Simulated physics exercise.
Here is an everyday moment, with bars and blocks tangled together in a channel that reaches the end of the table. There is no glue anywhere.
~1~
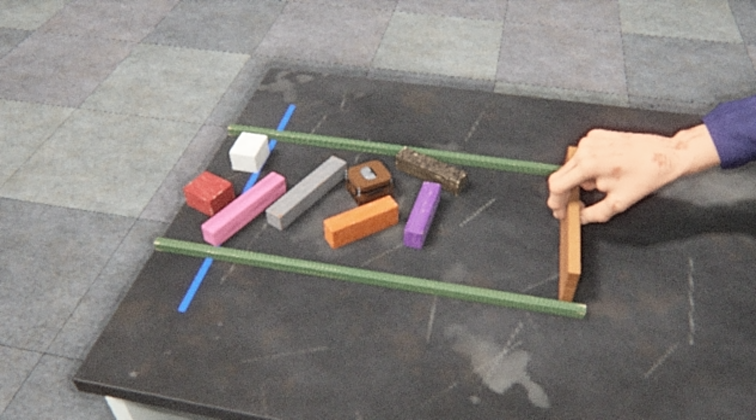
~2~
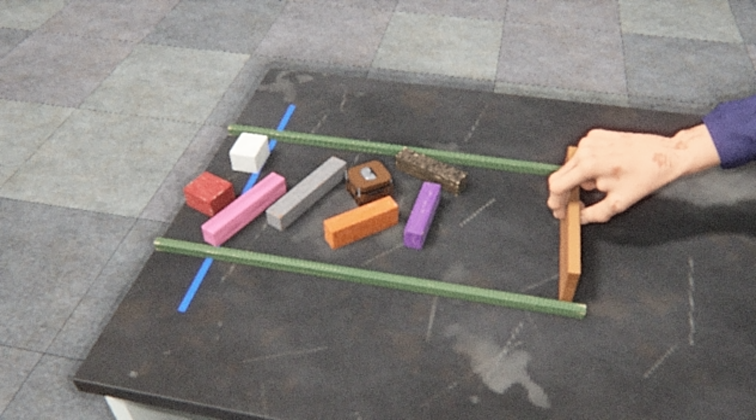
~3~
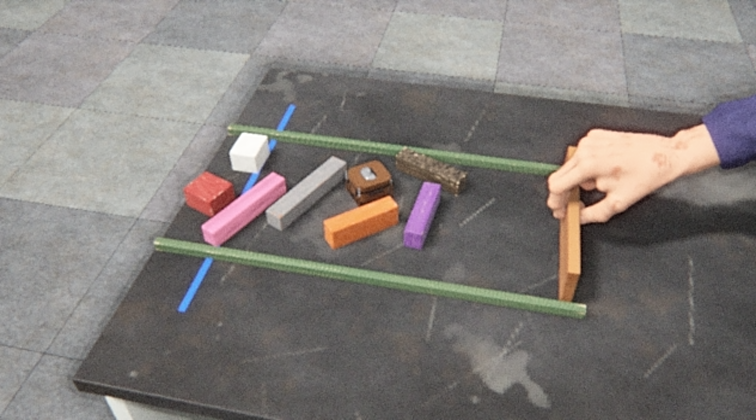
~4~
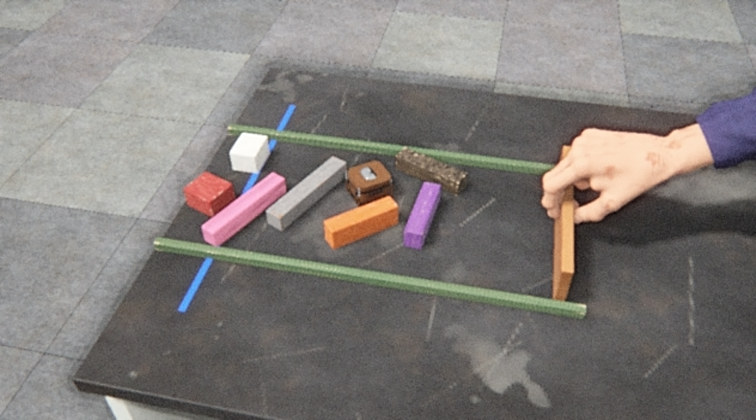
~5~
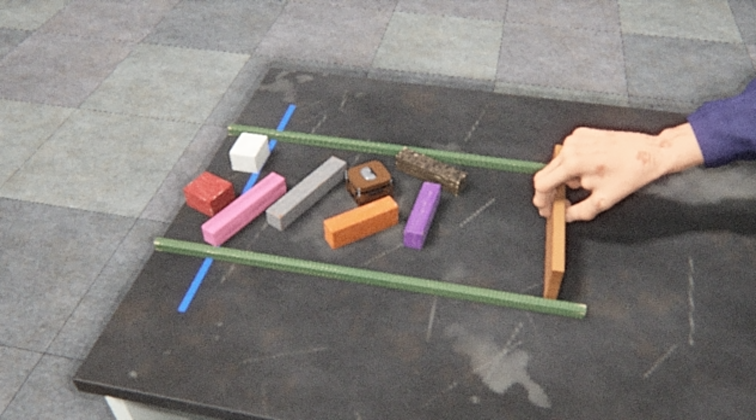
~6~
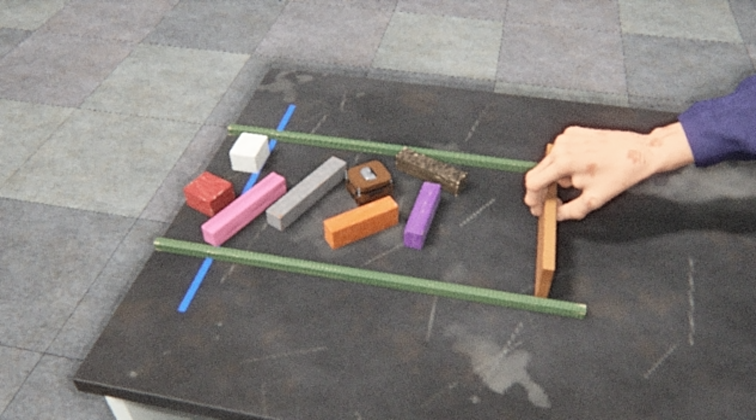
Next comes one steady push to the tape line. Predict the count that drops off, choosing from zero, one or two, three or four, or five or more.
Fallen: Three or four.
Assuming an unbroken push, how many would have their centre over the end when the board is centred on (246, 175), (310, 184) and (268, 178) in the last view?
First 4, next 0, last 2.
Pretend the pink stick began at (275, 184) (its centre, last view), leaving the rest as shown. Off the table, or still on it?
The pink stick plunges.
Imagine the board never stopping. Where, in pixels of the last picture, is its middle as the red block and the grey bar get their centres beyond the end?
Around (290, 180) first and around (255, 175) second.
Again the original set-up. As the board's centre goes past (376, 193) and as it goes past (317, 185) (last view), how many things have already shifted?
At that stage 5; at the next, 8.
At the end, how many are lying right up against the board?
It is in contact with 2.
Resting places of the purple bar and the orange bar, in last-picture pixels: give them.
For the purple bar it's (235, 188), and for the orange bar it's (207, 204).
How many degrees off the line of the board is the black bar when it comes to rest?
It measures close to 65 degrees.
Soon after, none off yet; red block at rest near (210, 194); white block at rest near (250, 153); pink stick at rest near (246, 208).
In the end, the number that fall off is three or four; gone, grey bar, pink stick, white block and red block.
